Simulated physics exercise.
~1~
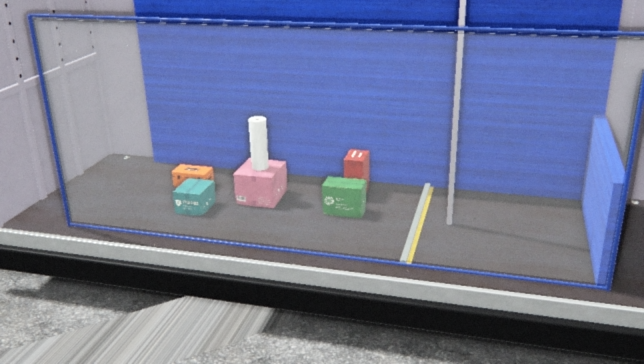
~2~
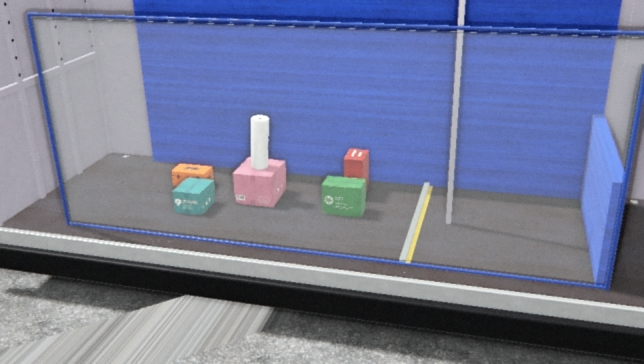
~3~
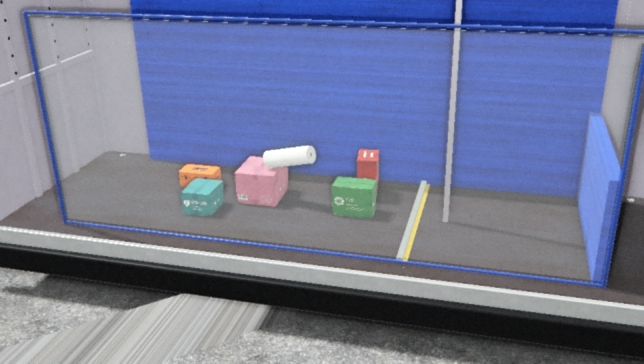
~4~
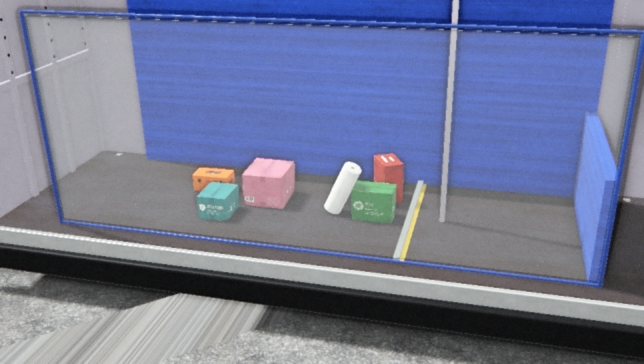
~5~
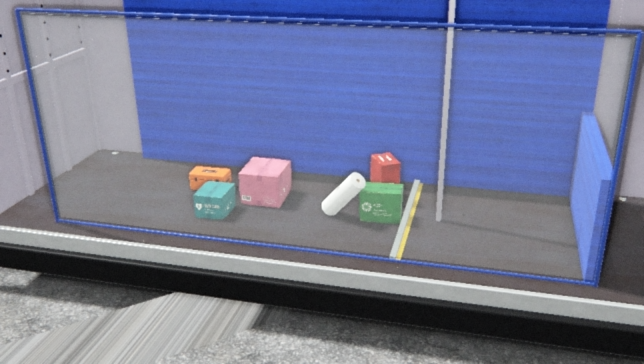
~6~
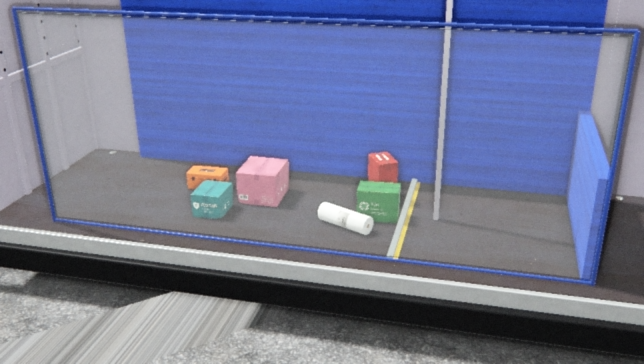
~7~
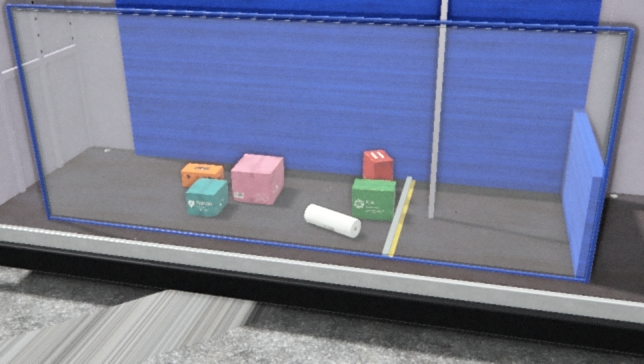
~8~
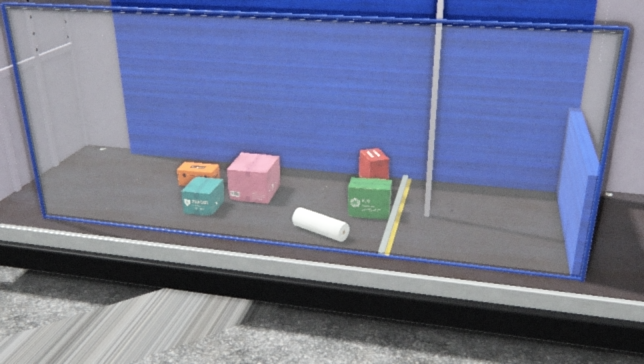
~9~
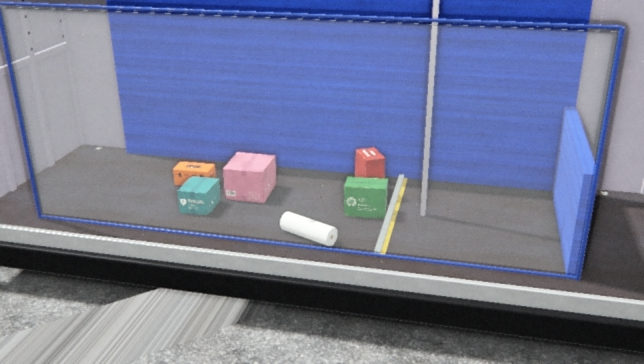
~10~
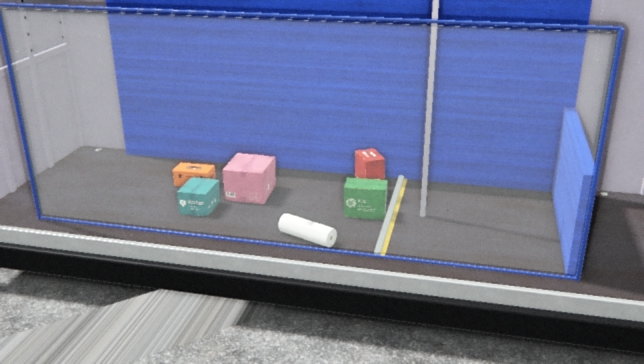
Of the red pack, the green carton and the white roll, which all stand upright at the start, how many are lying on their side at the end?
One of them is lying on its side at the end, the white roll.
